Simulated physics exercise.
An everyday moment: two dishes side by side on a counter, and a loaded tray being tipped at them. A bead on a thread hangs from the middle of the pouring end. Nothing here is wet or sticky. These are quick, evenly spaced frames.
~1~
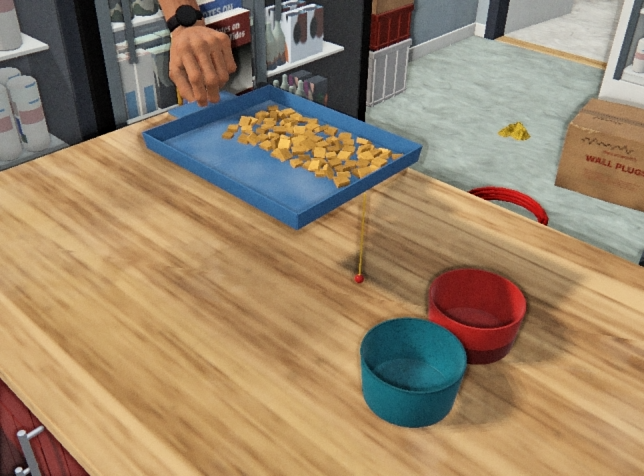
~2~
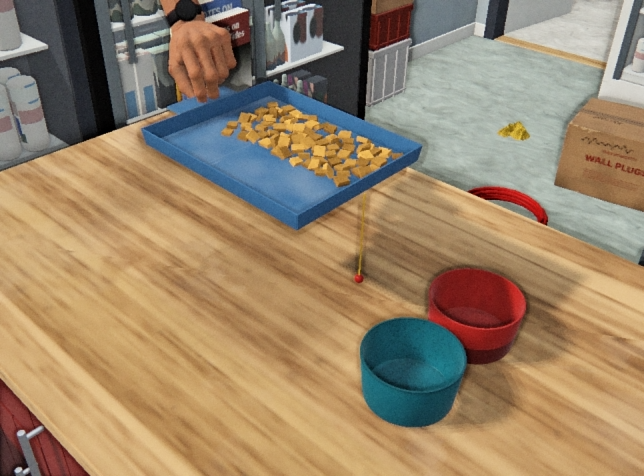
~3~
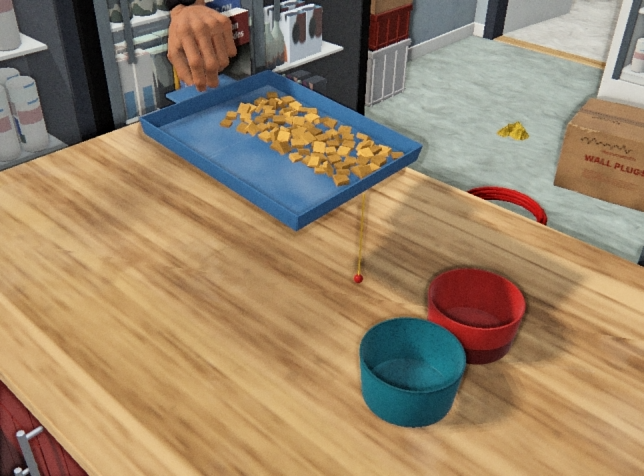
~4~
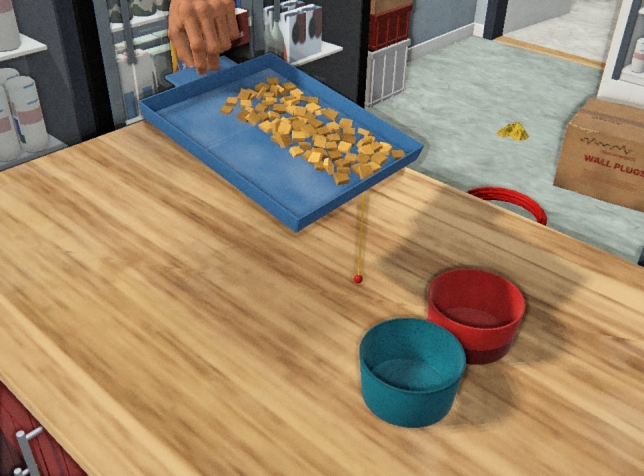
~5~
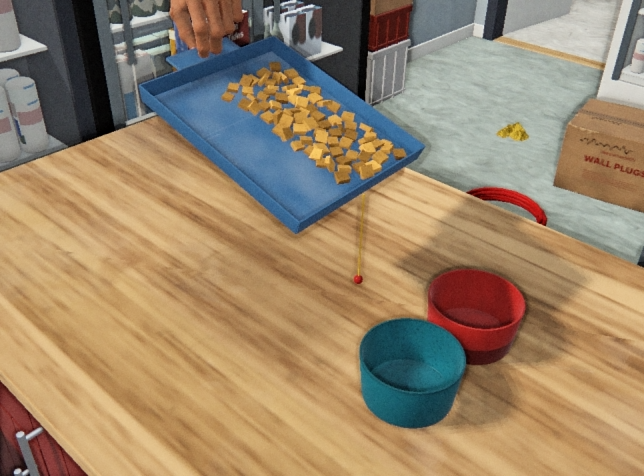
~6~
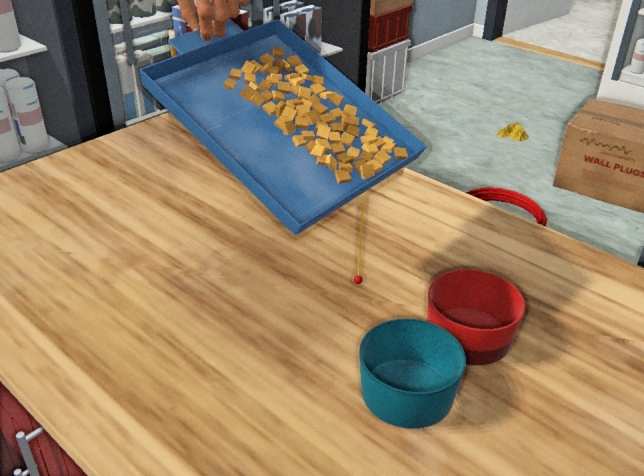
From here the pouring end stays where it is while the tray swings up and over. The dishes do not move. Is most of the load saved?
Caught overall: Only the smaller part.
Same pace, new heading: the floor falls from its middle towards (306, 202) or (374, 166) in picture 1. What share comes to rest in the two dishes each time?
Roughly 0 per cent, and 0 per cent.
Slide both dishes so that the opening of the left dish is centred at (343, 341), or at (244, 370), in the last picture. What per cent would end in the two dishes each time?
In turn 80 and 20 in a hundred.
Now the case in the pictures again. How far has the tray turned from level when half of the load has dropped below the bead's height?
At some 115 degrees.
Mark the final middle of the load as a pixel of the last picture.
Close to (383, 366).
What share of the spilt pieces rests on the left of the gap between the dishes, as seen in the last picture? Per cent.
About 100 per cent.
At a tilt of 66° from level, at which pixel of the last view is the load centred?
Roughly at (362, 162).
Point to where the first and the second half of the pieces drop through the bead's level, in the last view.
At about (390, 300), then at (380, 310).
Shortly afterwards, tray tipped steeply; the whole lot on the tray.
Next, tray tipped past a quarter turn; near two thirds on the tray; a little in the left dish; a little outside both; a little in the air.
Some moments later, tray tipped past a quarter turn; near a quarter in the left dish; a little in the right dish; near two thirds outside both.
In the end, tray tipped past a quarter turn; near a quarter in the left dish; a little in the right dish; near two thirds outside both.
